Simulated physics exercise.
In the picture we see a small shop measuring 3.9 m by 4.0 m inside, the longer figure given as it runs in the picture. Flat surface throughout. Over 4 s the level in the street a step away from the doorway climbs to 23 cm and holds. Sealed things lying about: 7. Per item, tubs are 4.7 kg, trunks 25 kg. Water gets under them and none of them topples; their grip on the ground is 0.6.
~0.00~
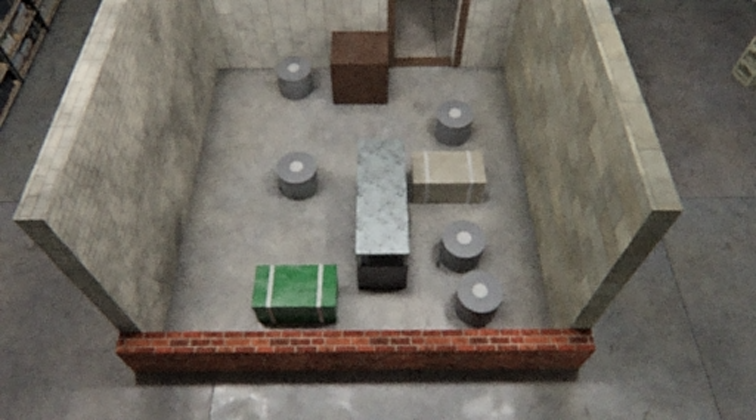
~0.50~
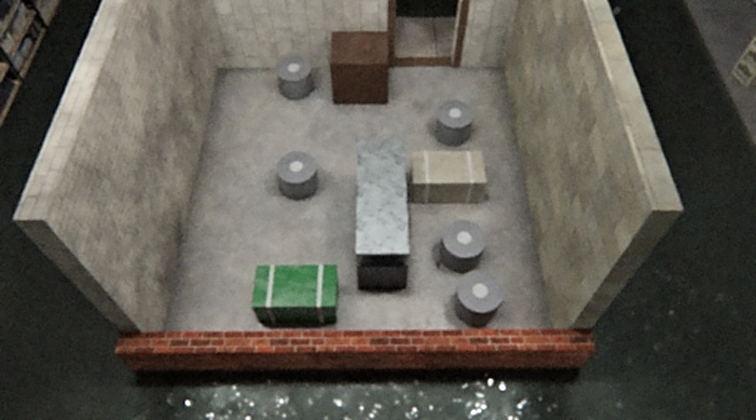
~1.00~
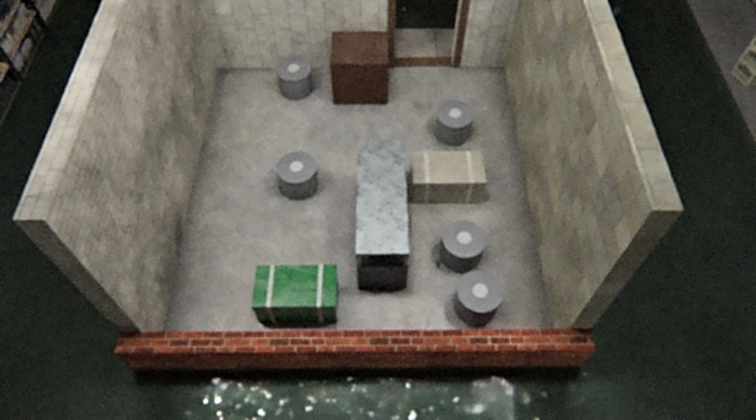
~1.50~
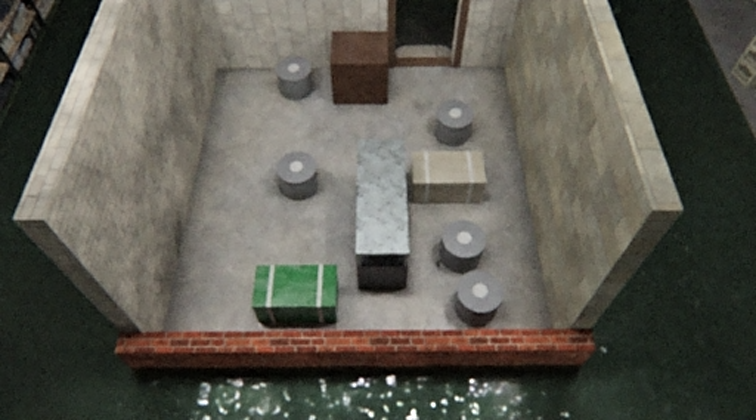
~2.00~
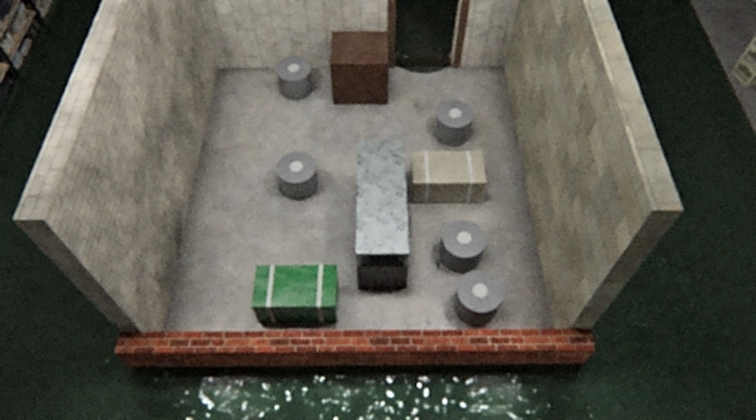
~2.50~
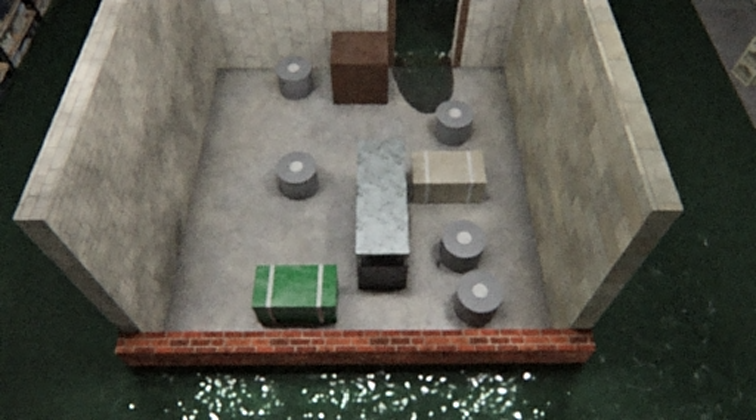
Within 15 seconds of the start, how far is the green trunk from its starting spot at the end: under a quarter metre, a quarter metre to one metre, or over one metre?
I'd say it gets moved somewhat.
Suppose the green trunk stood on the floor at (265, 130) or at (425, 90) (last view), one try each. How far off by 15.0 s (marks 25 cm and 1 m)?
Run 1 - short shift; run 2 - well off.
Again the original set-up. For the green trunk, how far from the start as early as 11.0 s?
I'd put it at around 20 cm.
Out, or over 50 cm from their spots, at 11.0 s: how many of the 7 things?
By my reckoning, 3.
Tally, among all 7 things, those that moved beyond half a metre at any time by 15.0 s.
That comes to 7.
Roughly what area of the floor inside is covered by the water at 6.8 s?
About 12.0 m2.
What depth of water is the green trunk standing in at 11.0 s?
I'd put it at about 6 cm.
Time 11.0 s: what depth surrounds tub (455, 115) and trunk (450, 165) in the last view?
16 and 13 cm.
After 3.5 s the green trunk is near (295, 285), 0.0 m from its start, aground; 0 afloat.
After 6.8 s the green trunk is near (295, 285), 0.0 m from its start, aground; 2 afloat.
After 11.0 s the green trunk is near (294, 270), 0.2 m from its start, aground; 5 afloat.
After 15.0 s the green trunk is near (293, 225), 0.7 m from its start, afloat; 7 afloat.
